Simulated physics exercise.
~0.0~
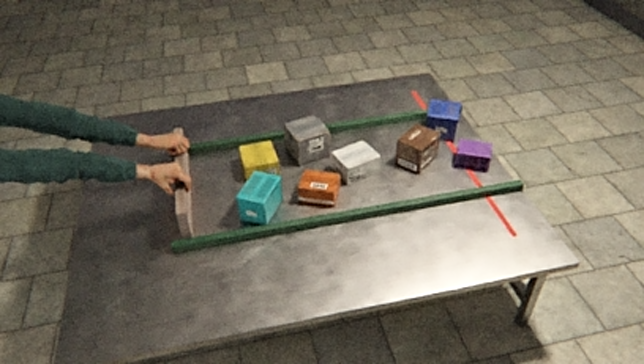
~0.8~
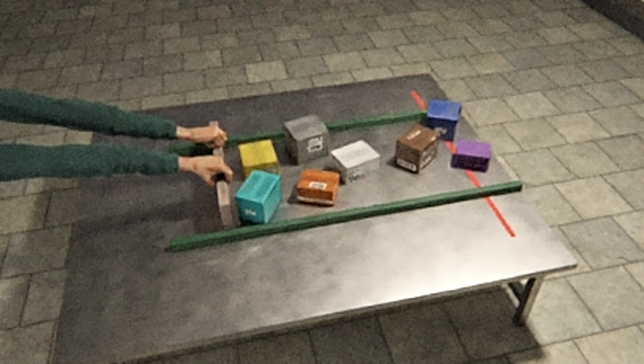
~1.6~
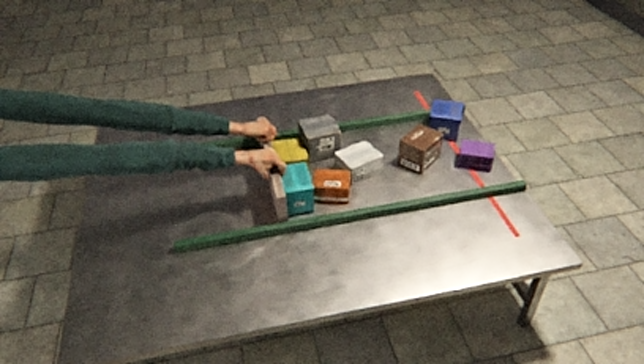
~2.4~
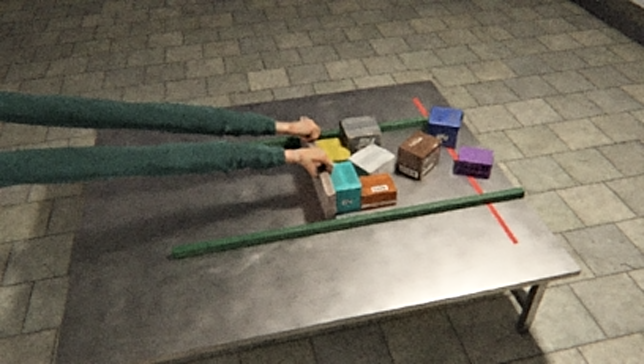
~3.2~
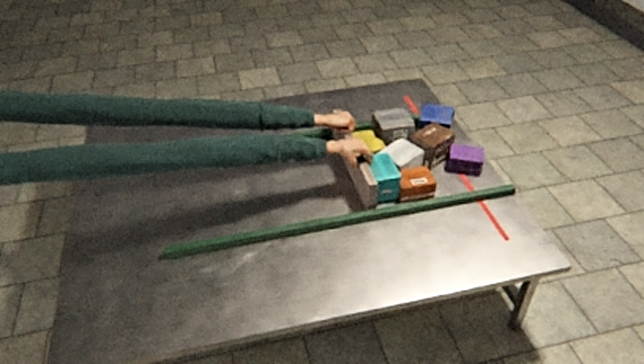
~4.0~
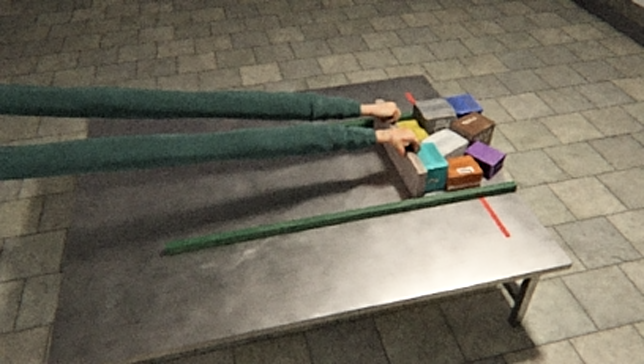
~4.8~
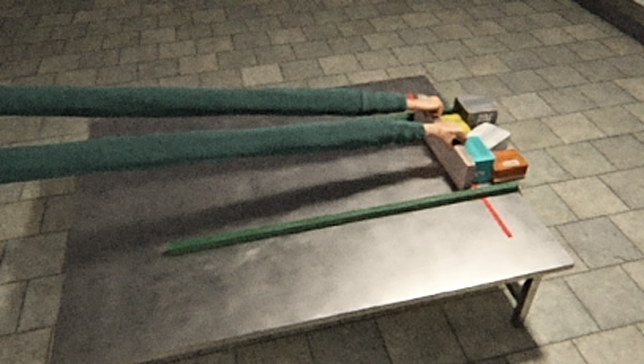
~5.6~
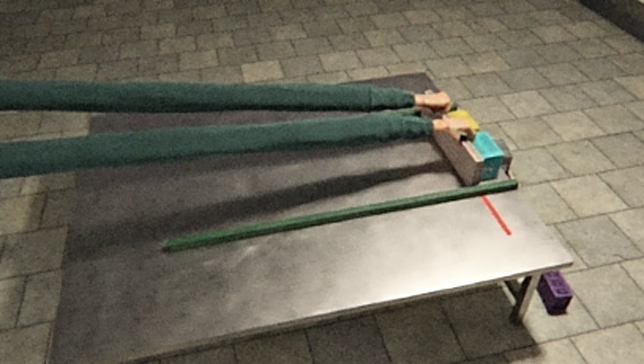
Two hands in green sleeves pushed a plank steadily to the right between green rails, bunching up colorful boxes and shoving them toward the table's far end, until most had gone over the edge, leaving the turquoise and yellow ones against the plank.
